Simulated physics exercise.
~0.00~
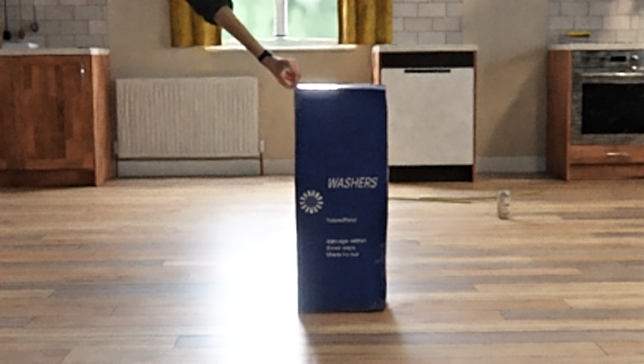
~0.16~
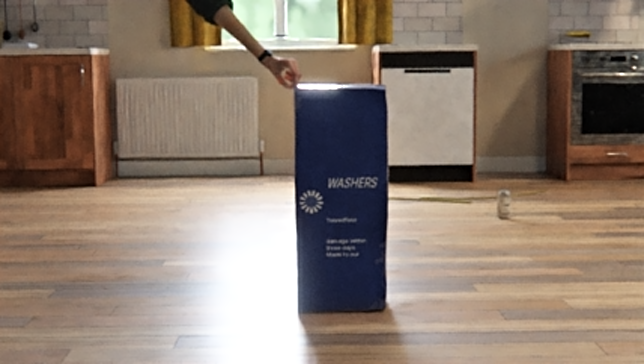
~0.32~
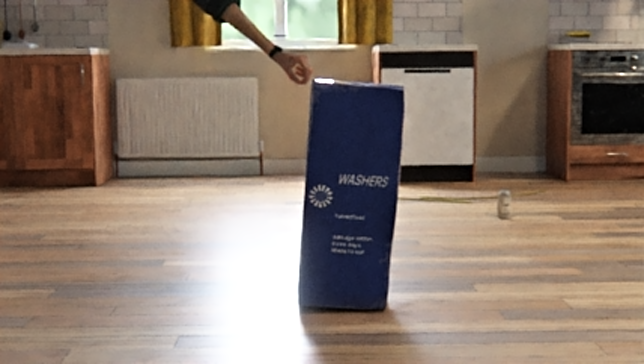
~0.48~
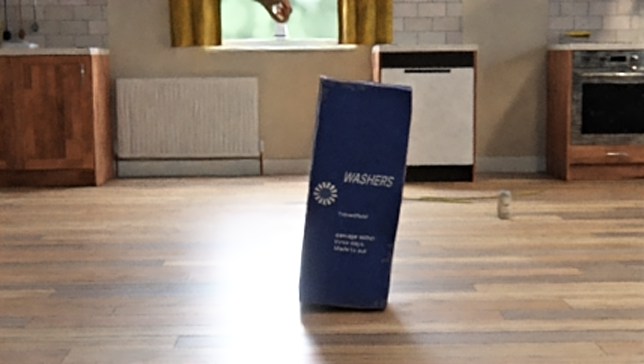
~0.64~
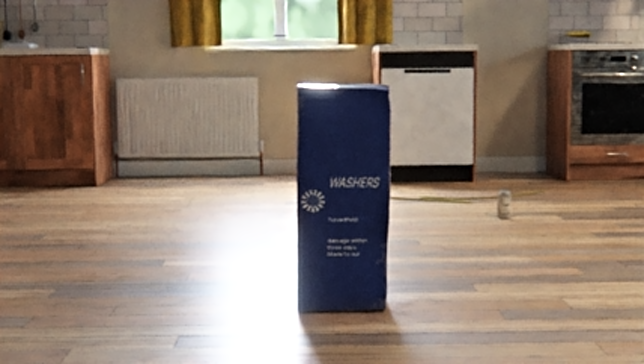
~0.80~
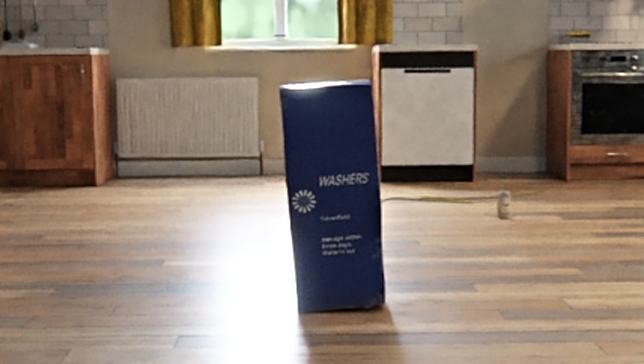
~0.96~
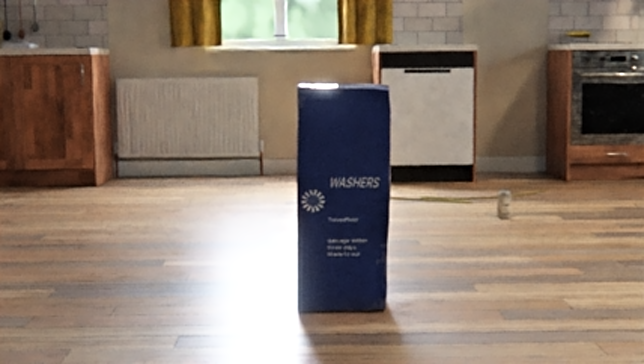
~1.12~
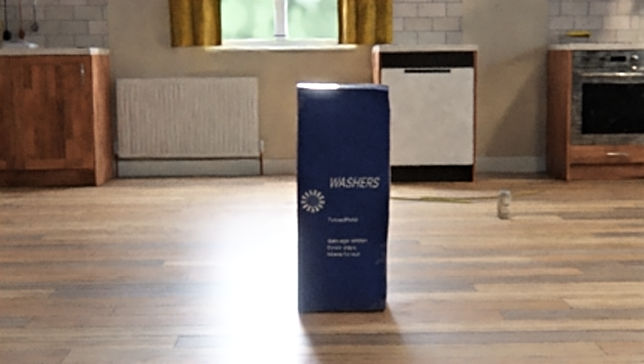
A tall dark blue box with white lettering reading "WASHERS" stands on a sunlit wooden floor, seen from the front by a still camera in a kitchen. Behind it are a white radiator, a window with yellow curtains, a white appliance and wooden cabinets with an oven at right. A hand reaching in from the upper left touches the top, and the box tips to the right. The hand lets go and draws back as the box leans. The box rocks back through upright, tilts slightly left, then returns and settles standing upright on its base.
